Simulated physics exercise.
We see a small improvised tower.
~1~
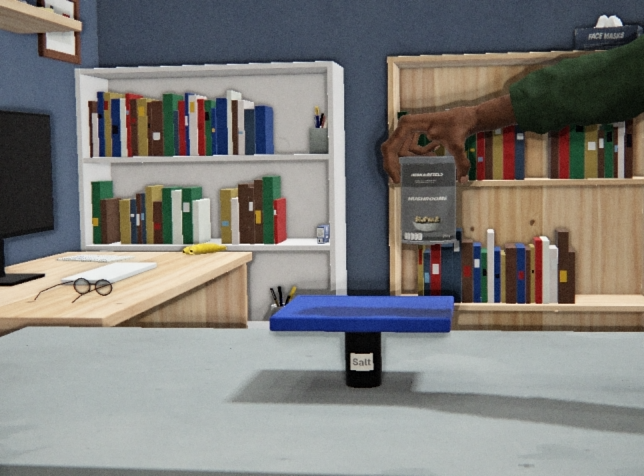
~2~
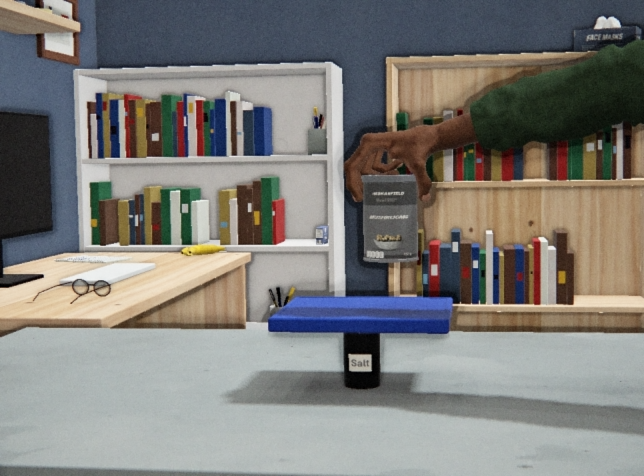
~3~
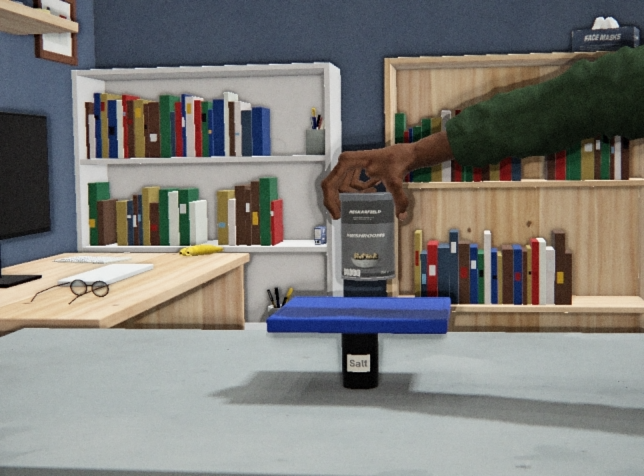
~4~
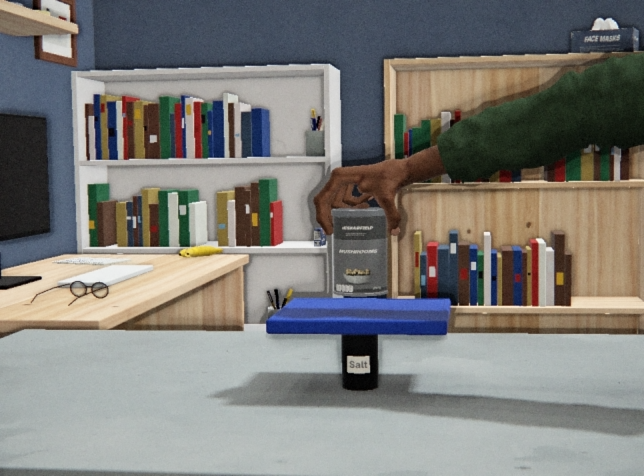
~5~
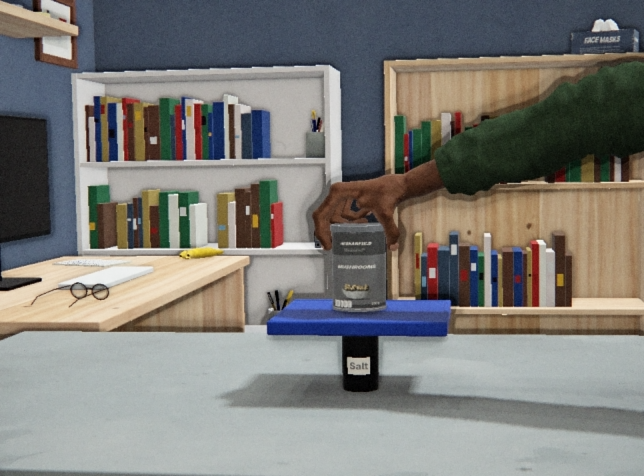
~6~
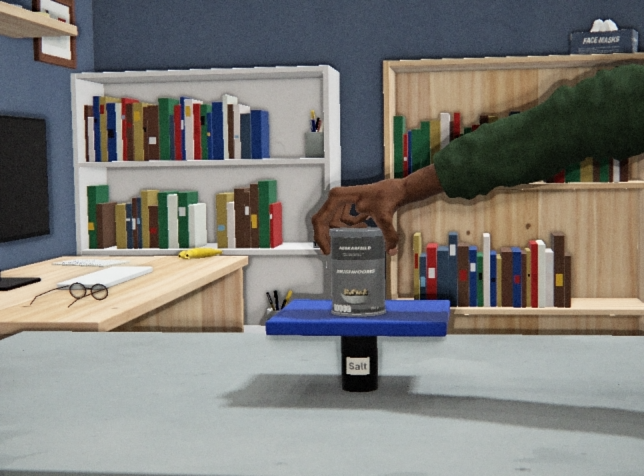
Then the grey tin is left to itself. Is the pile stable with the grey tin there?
In the end the stack holds.
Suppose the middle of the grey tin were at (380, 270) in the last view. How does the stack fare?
Then it holds.
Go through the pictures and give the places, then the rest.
The first picture shows still above its spot; grey tin (428, 199); black shaker (363, 352).
The second picture shows still above its spot; grey tin (390, 217); black shaker (362, 353).
The third picture shows still above its spot; grey tin (368, 236); black shaker (360, 353).
The fourth picture shows still above its spot; grey tin (361, 251); black shaker (360, 354).
The fifth picture shows still above its spot; grey tin (359, 266); black shaker (360, 356).
The sixth picture shows in place under the hand; grey tin (358, 271); black shaker (359, 356).
Then, 0.20 s later than the last frame, all is still.
Then, 0.70 s later than the last frame, grey tin resting near (358, 272).
When it is over, all 3 as before. End places, in pixels of the last picture, grey tin near (358, 272). The stack stays up.
